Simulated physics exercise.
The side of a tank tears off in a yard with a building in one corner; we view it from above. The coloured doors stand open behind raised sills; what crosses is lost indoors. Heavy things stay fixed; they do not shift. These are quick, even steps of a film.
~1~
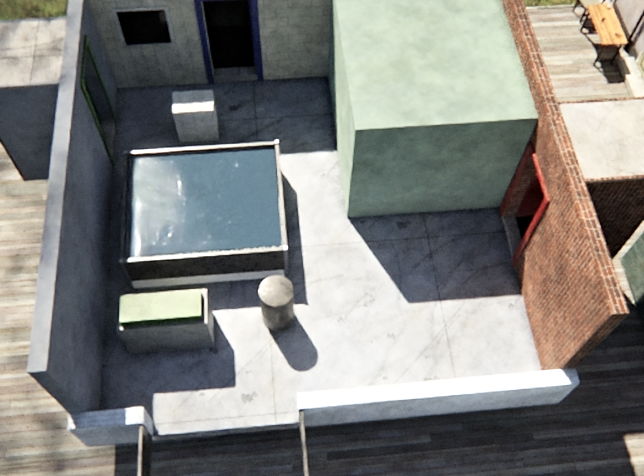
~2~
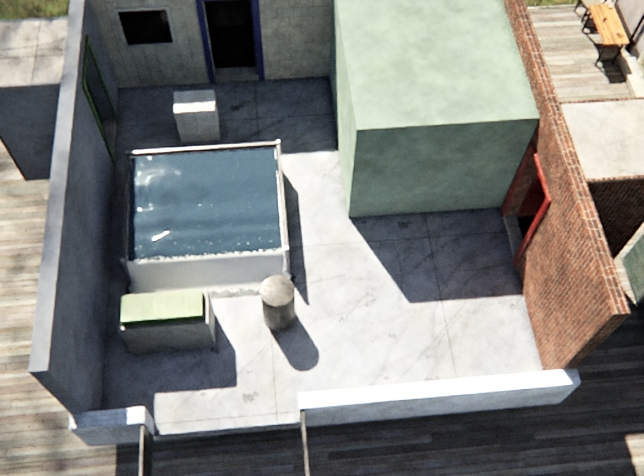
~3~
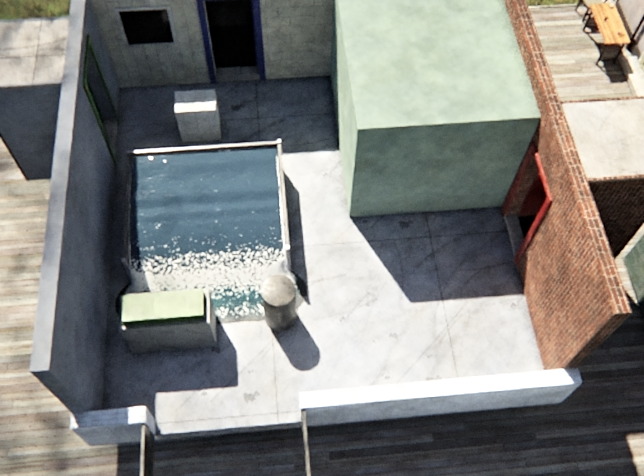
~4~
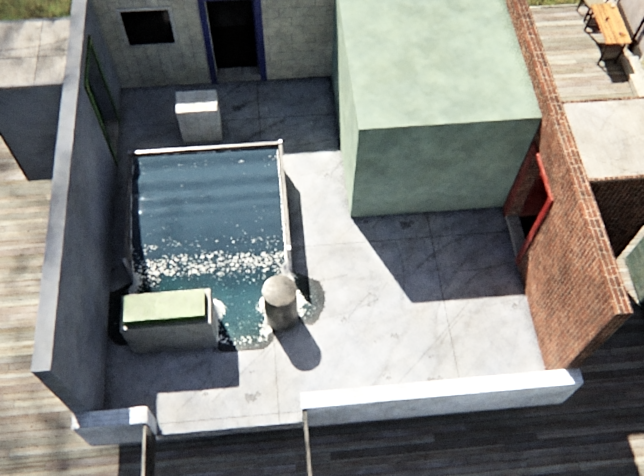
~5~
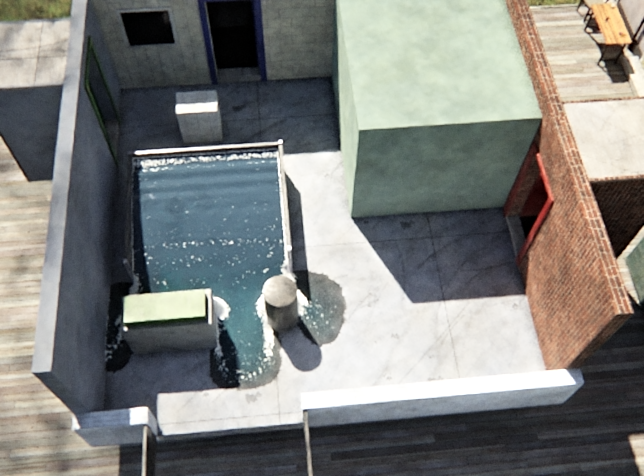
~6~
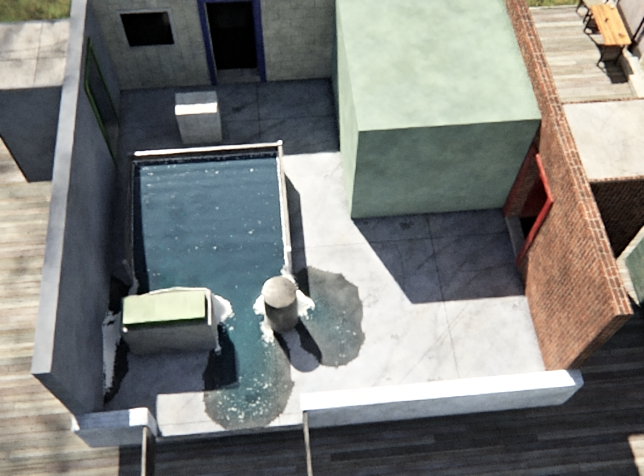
A tank's front side gives way and water pours out, spreading across the walled yard floor.
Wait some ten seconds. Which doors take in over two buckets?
Door by door: The red door does, the blue door does not, the green door does not.
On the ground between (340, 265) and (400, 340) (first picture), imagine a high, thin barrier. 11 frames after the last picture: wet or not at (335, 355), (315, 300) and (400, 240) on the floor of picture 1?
Outcome per location, in sequence: Soaking, soaking, unsoaked.
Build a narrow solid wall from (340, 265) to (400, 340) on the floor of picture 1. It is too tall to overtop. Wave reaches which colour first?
Answer - the door marked green.
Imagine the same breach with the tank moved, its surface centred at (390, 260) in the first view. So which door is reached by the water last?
I'd pick the one in blue.
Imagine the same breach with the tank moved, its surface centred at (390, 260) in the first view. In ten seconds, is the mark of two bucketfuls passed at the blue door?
Blue: Below the limit.
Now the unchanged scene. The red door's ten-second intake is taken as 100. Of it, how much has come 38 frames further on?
55 %.
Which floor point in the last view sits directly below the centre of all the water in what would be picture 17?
That puts it at around (225, 279).
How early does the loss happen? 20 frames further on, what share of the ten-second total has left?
Near 55 in a hundred.
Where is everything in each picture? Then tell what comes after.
The first frame shows the water tank at (203, 201) is whole and still.
In the second frame, the front is at a hidden place, out from the gap at (209, 268).
In the third frame, water pours out at (211, 269) and has run to a hidden place.
In the fourth frame, water pours out at (212, 270) and has run to (109, 325).
In the fifth frame, water pours out at (212, 271) and has run to (334, 334).
In the sixth frame, the front is at (359, 339), out from the gap at (212, 272).
A moment on, water covers 40 % of the floor; the red door not reached, the blue door not reached, the green door not reached.
Next, water covers 60 % of the floor; the red door not reached, the blue door not reached, the green door wet at the sill, nothing in.
Then, water covers 70 % of the floor; the red door under two buckets in, the blue door wet at the sill, nothing in, the green door wet at the sill, nothing in.
Later, water covers 85 % of the floor; the red door over two buckets in, the blue door wet at the sill, nothing in, the green door wet at the sill, nothing in.
In the end, water covers 95 % of the floor; the red door far over two buckets in, the blue door wet at the sill, nothing in, the green door wet at the sill, nothing in.
